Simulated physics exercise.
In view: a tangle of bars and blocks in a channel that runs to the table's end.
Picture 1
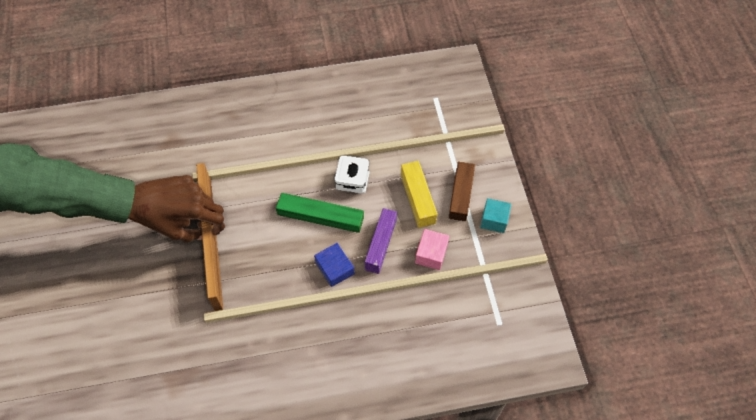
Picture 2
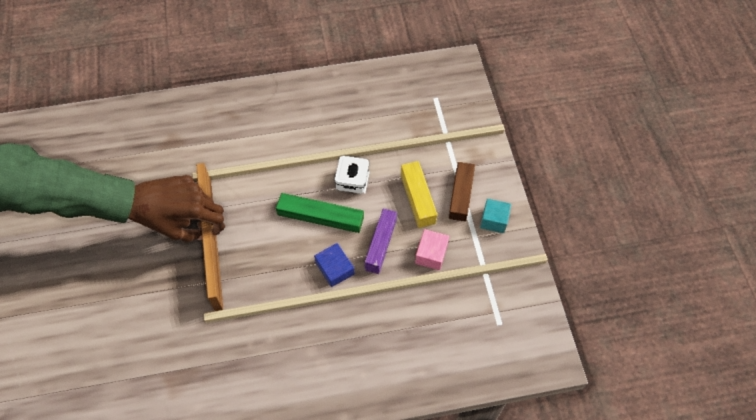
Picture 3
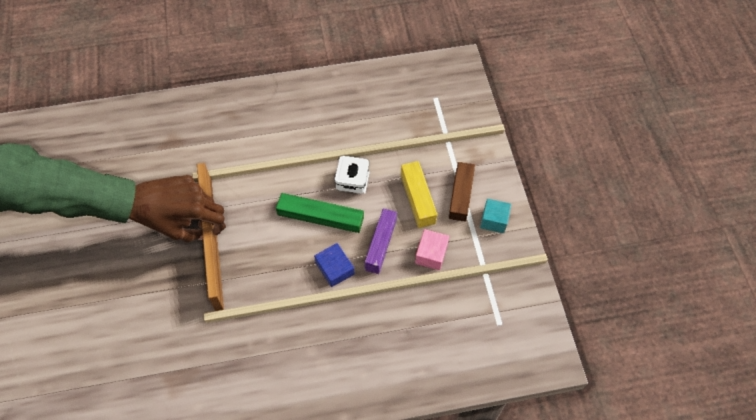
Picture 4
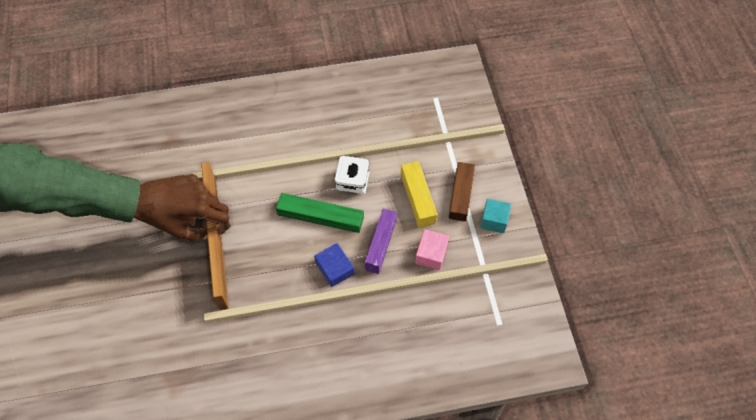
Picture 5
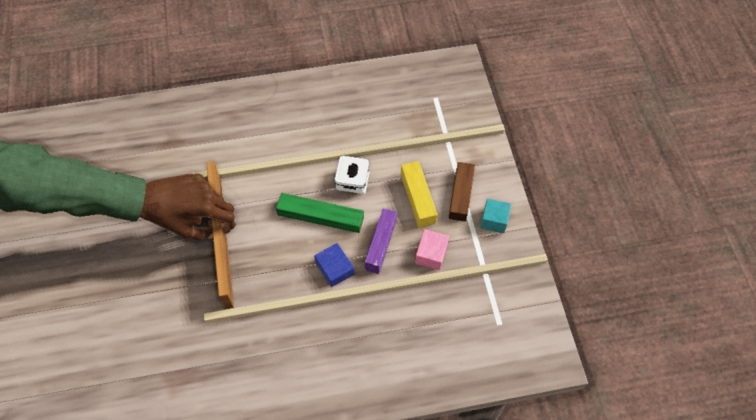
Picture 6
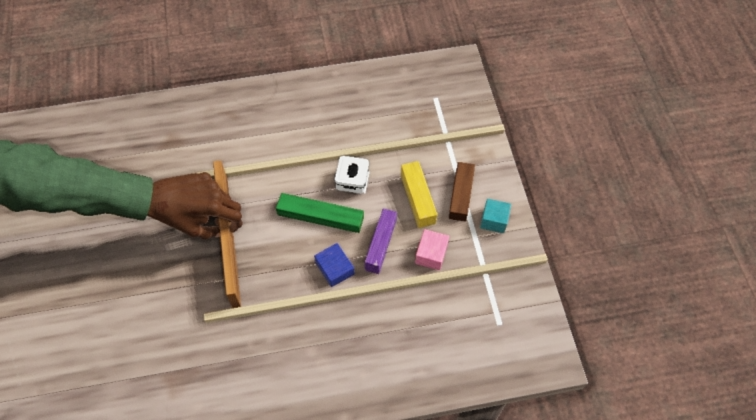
On a wooden table, a hand in a green sleeve held an orange board behind scattered colored blocks and bars, then slid it slightly right between two thin rails without touching them.
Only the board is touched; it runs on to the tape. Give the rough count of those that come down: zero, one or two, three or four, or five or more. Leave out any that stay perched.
The number that fall off is one or two.
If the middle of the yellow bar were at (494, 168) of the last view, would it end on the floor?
Then it remains up.
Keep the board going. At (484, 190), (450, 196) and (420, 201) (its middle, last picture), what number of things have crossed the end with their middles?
It would be 4, 1 and 0.
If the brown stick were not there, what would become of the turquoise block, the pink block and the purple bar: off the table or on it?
The turquoise block drops off; the pink block goes over; the purple bar holds on.
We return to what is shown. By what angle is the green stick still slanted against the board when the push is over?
Some 20 degrees.
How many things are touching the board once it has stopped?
It touches 3.
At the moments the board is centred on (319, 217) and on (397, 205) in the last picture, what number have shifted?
By then 3, and 7.
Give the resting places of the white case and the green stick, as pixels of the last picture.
First (465, 147), then (488, 195).
Soon after, none off yet; turquoise block at rest near (496, 216); brown stick at rest near (462, 191); pink block moving near (435, 252).
In the end, the number that fall off is one or two; gone, pink block and turquoise block.
